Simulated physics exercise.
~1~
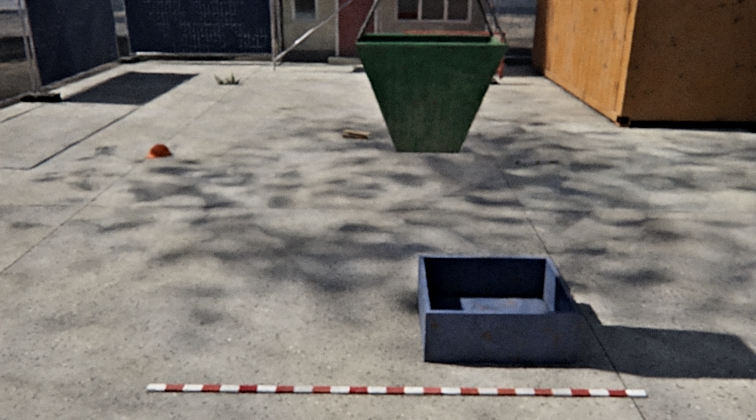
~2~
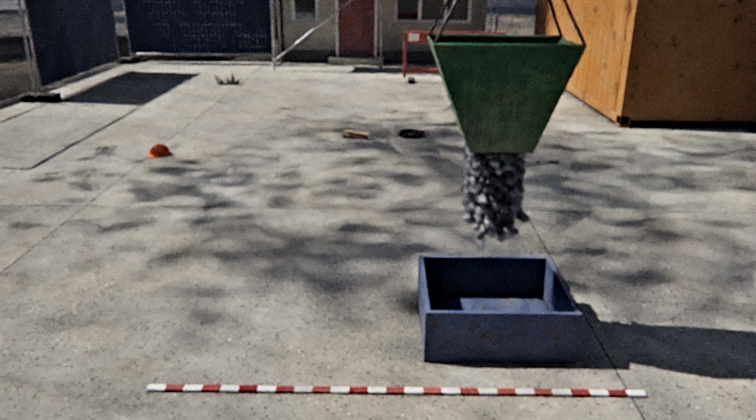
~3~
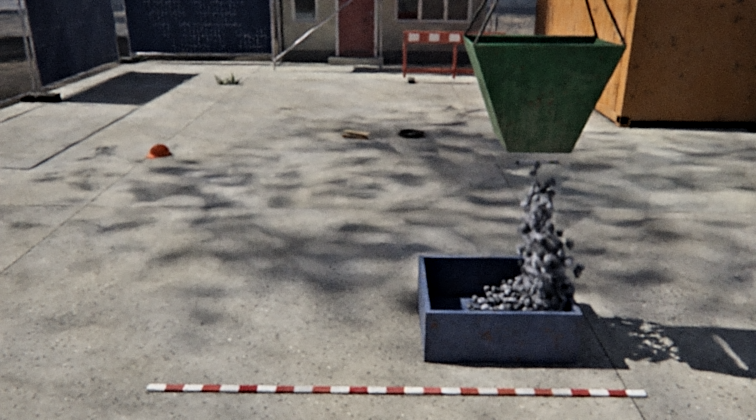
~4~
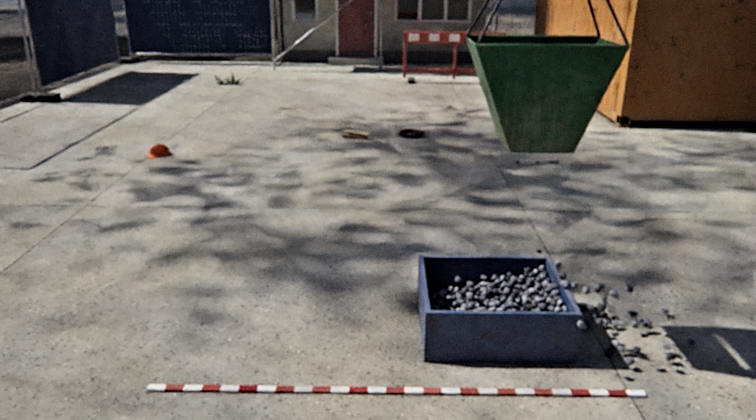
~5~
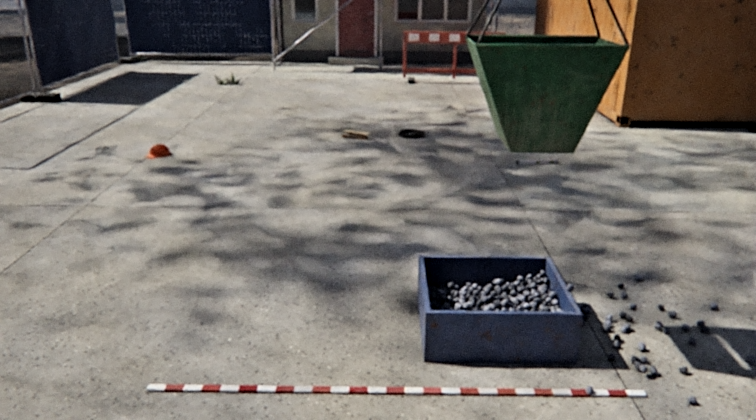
A green skip moves right and drops grey stones, most landing in the bin.
